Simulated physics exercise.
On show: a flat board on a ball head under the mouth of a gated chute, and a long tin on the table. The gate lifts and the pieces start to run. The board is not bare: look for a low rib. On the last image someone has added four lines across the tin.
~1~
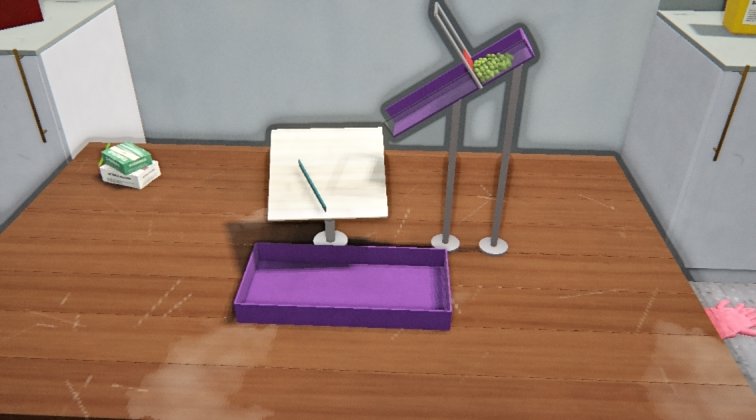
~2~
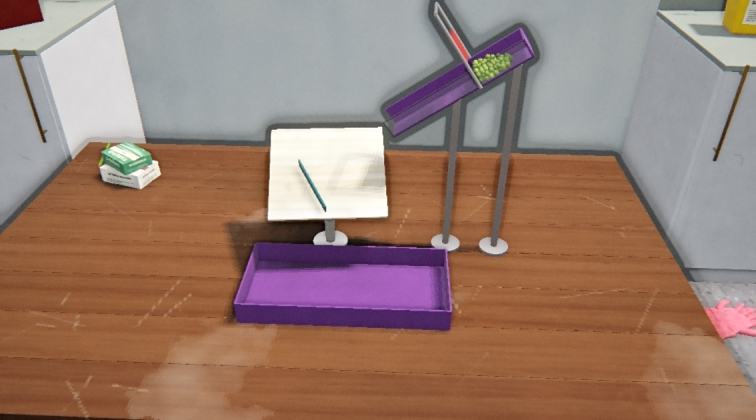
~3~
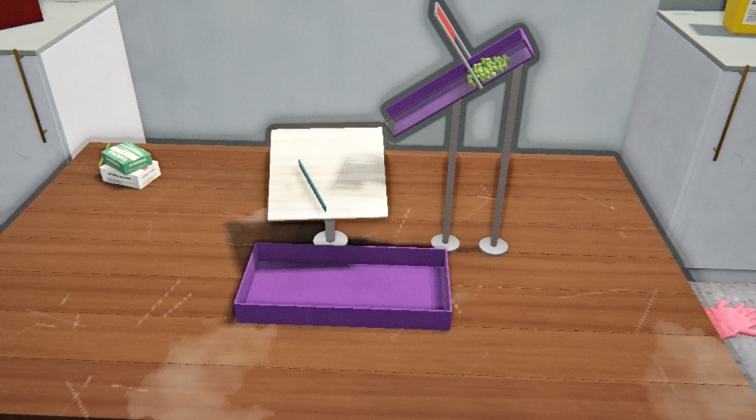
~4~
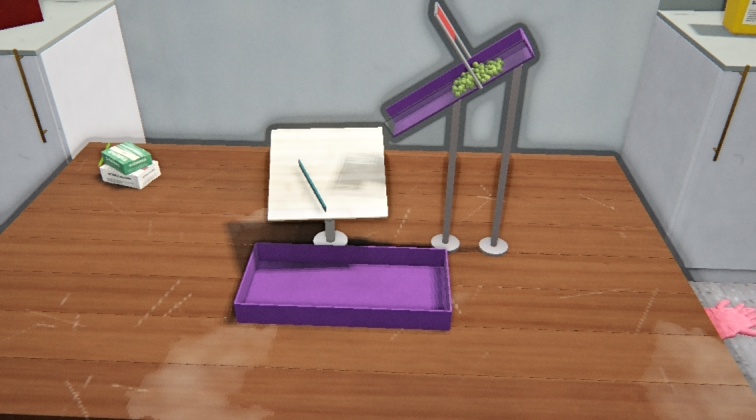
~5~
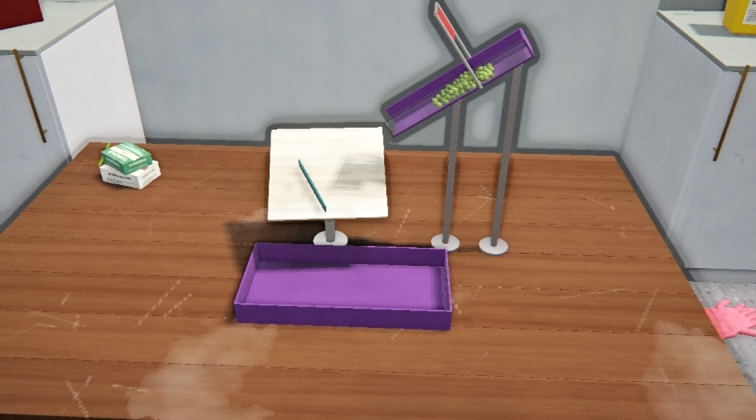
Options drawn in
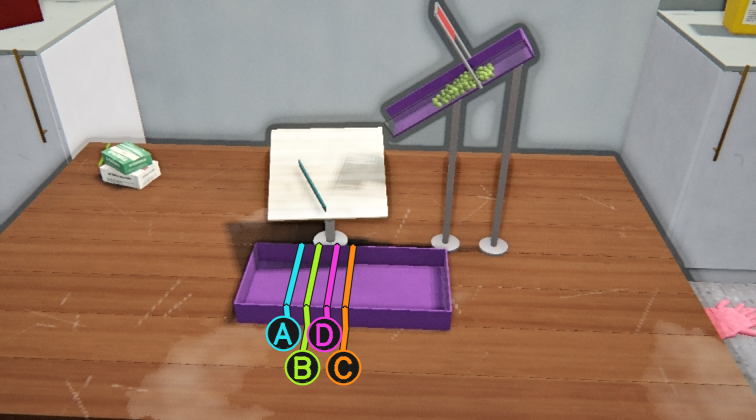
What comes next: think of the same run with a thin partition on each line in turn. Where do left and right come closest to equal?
C is best.
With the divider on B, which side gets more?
Right.
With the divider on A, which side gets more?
More lands on the right.
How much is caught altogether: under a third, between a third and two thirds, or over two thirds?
About that: Over two thirds.
On the marked copy, line A crosses the front rim at (286, 305); line B crosses the front rim at (306, 306); line C crosses the front rim at (345, 307); line D crosses the front rim at (326, 307).
With A, of what is caught, only a few on the left of the divider, all but a few on the right.
With B, of what is caught, only a few on the left of the divider, all but a few on the right.
With C, of what is caught, close to half on the left of the divider, close to half on the right.
With D, of what is caught, a small share on the left of the divider, all but a few on the right.
